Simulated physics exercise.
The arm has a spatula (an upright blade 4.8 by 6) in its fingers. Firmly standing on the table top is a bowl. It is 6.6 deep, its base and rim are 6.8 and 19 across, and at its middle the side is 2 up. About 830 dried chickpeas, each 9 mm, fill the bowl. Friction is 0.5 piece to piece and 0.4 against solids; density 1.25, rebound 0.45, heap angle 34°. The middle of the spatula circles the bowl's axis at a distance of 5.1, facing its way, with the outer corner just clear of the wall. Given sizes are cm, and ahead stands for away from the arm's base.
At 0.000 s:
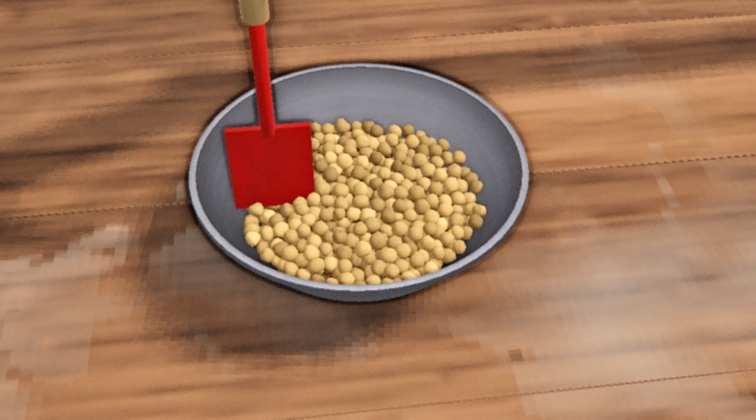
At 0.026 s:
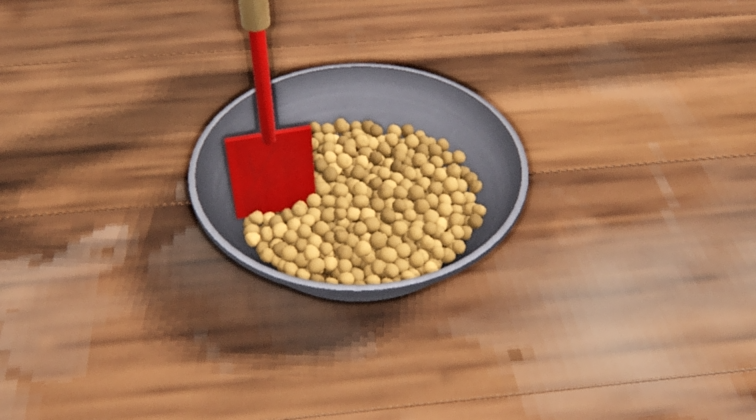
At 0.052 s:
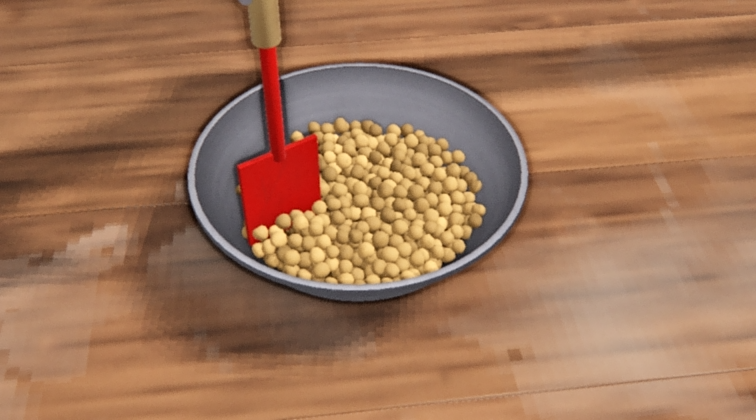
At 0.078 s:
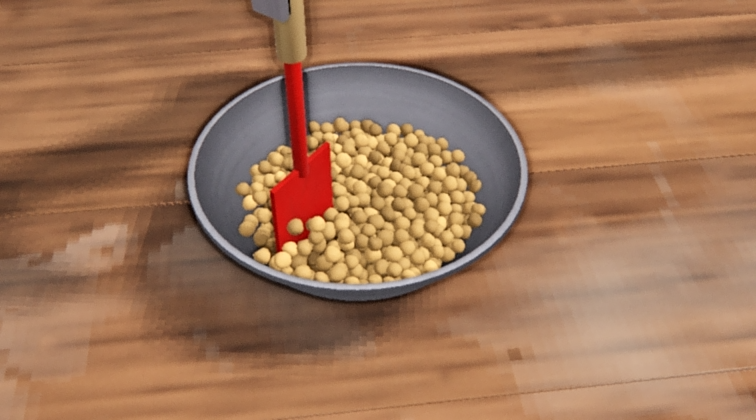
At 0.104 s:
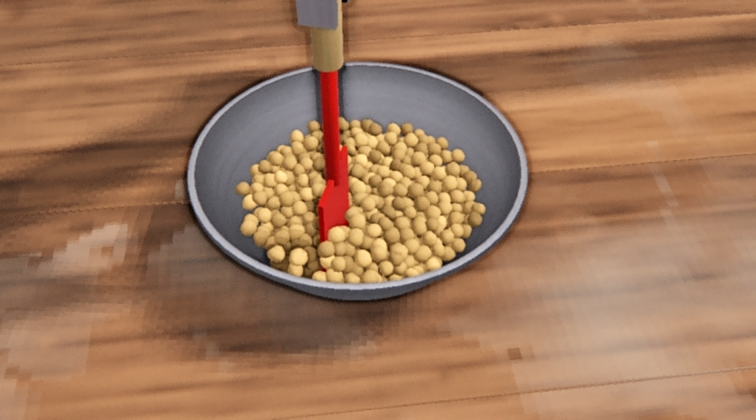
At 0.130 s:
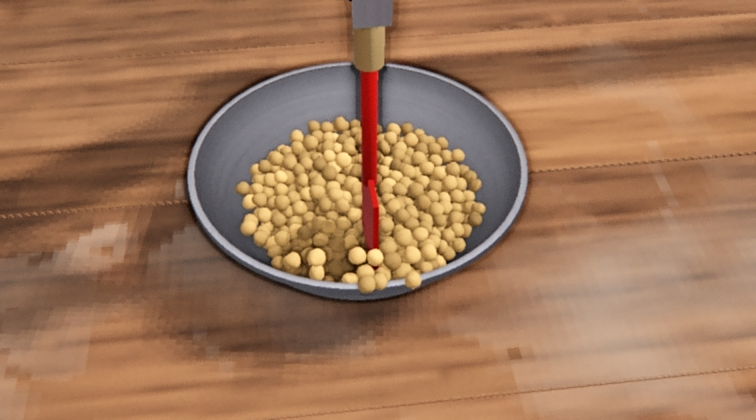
A red spatula with a tan handle, gripped from above by a grey tool at the top edge, starts at the left of a grey bowl and sweeps through round beige chickpeas toward the near side, turning until its flat blade is nearly edge-on. The bowl stands still on a brown wood-grain table, seen from above at an angle by a steady camera. Chickpeas shift around the blade, and some bunch up at the near rim.
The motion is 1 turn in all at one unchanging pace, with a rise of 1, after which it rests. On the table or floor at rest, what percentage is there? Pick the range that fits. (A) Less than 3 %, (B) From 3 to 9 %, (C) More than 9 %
The answer is C.
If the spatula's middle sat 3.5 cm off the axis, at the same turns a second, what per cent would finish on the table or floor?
In that case some 20 %.
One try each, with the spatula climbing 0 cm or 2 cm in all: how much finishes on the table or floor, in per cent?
Near 20 in a hundred, then near 5 in a hundred.
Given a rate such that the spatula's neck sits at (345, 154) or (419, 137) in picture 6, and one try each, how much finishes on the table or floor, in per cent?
Some 10 and 15 per cent.
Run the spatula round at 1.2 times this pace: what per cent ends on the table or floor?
Estimated share: Close to 15 per cent.
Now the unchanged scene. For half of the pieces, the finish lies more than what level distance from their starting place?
Some 0 centimetres or so.
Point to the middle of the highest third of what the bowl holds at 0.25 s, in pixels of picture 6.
Roughly at (385, 165).
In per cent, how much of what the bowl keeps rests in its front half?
Around 50 percent of it.
After 0.25 s, 192° round, highest piece 10 above the table; 799 in the bowl, 7 on the table or floor, 25 in flight or on the tool.
After 0.37 s, 293° round, highest piece 9 above the table; 756 in the bowl, 38 on the table or floor, 37 in flight or on the tool.
After 0.63 s, 0° round, highest piece 5 above the table; 730 in the bowl, 101 on the table or floor.
After 1.33 s, 0° round, highest piece 5 above the table; 730 in the bowl, 101 on the table or floor.
At rest, 730 in the bowl, 101 on the table or floor. That is 12 % on the table or floor.
